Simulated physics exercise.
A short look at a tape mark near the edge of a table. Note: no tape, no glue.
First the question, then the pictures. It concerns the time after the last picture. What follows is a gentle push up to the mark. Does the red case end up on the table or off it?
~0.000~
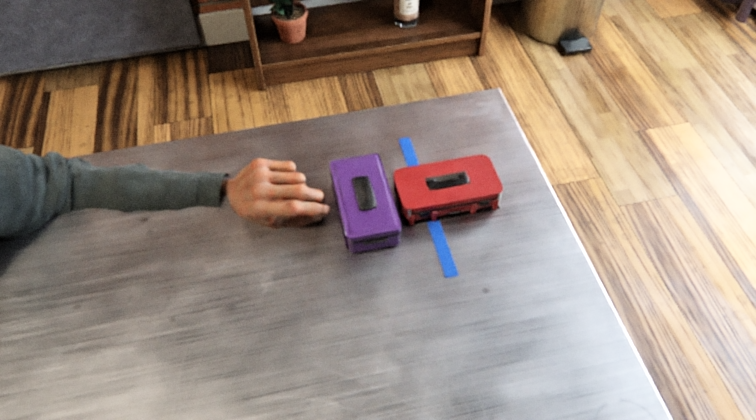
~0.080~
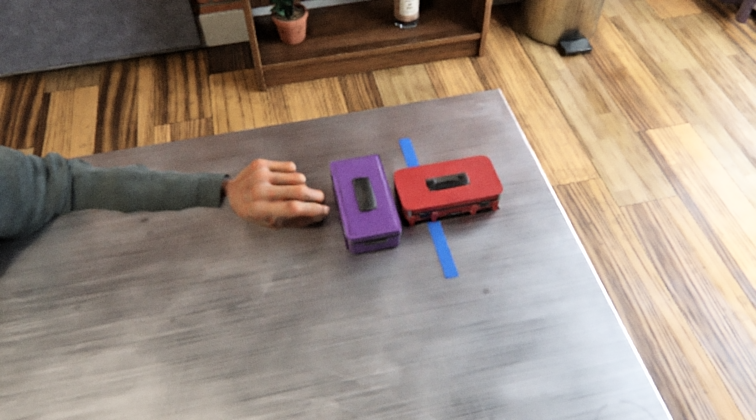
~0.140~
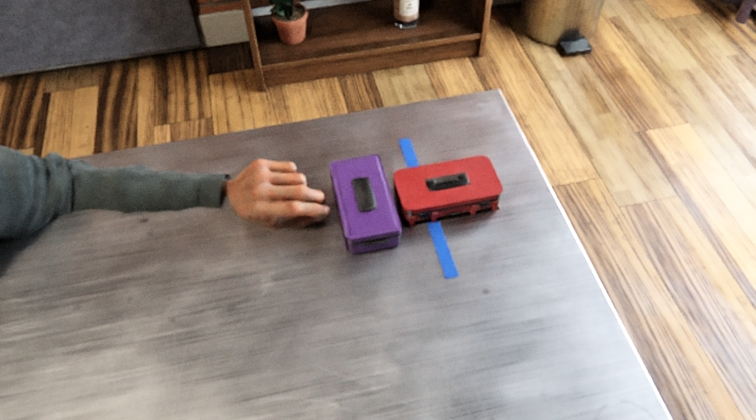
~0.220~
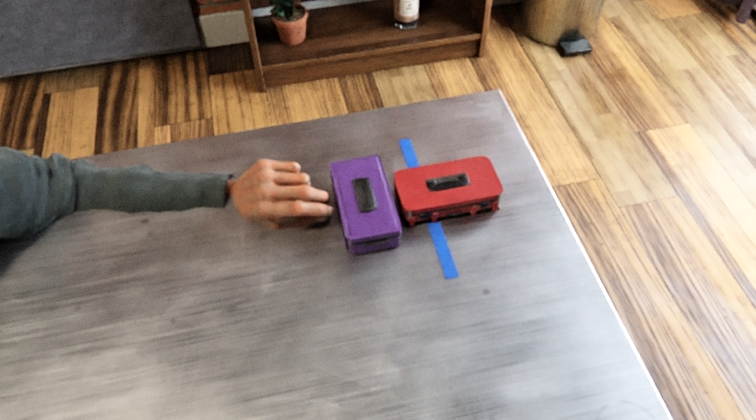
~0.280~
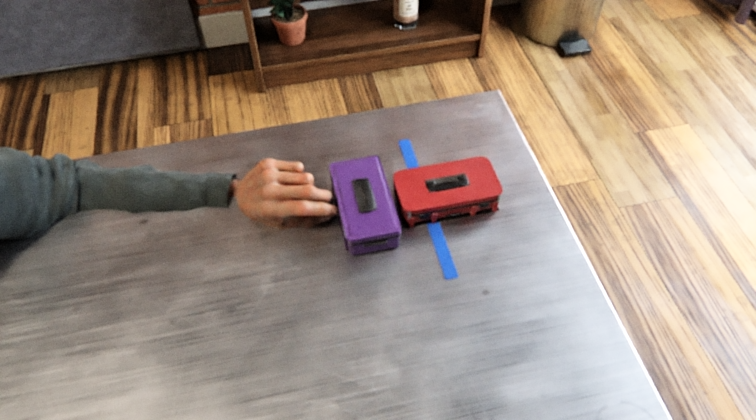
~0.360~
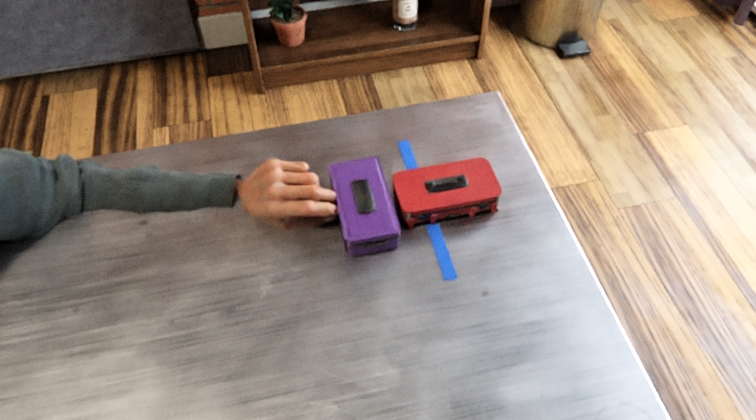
So the red case remains on the tabletop.
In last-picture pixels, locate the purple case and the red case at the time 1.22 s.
The first near (419, 196), the second near (491, 184).
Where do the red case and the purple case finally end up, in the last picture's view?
The first ends near (527, 178), the second near (456, 189).
After 0.84 s, red case displaced a little near (466, 189).
After 1.22 s, red case displaced a little near (491, 184).
After 1.60 s, red case displaced about its own width near (515, 180).
In the end (2.4 s), the red case is still on the table, near (527, 178).
